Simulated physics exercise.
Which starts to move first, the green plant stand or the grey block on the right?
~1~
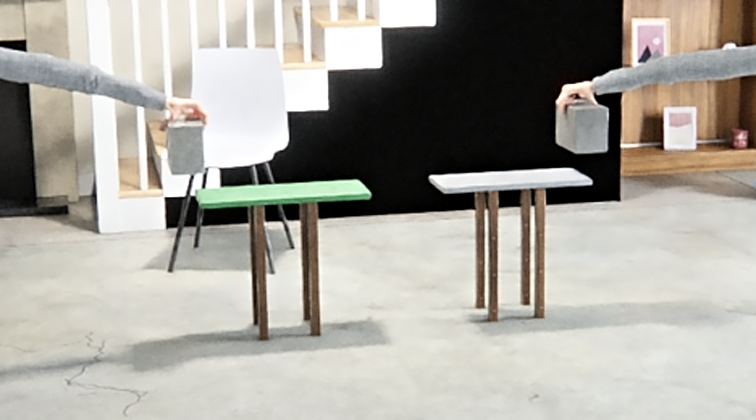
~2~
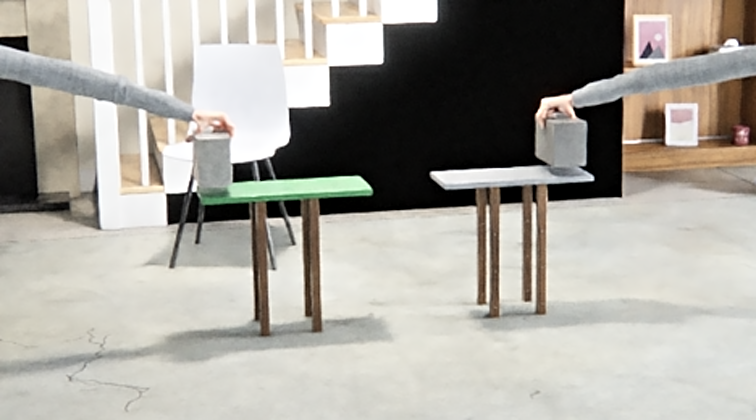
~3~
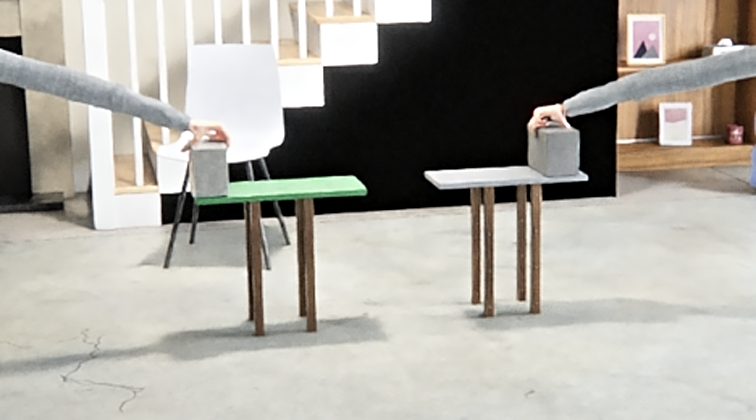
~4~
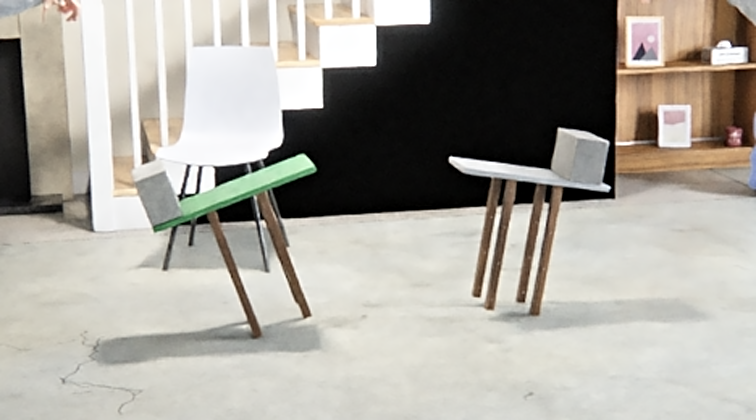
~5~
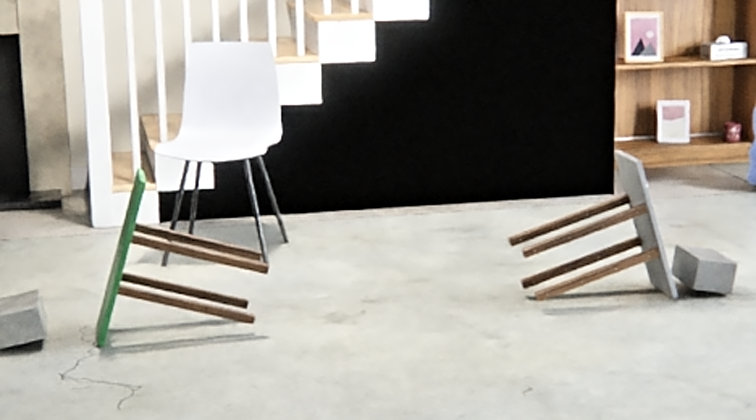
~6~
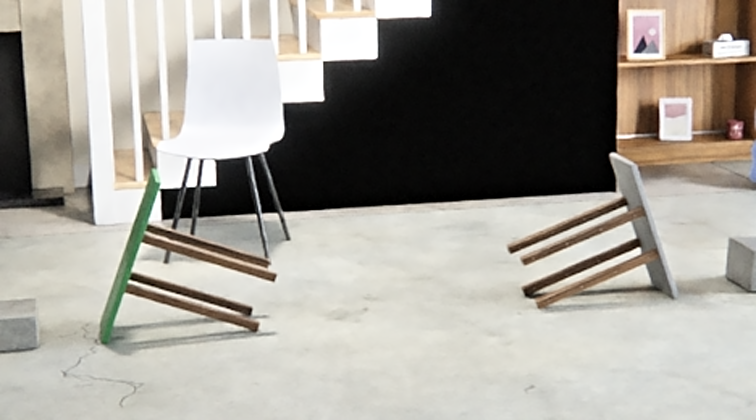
The grey block on the right moves first, as a hand lowers it toward the grey table. The green plant stand only starts to tip later, once the hands have let go.
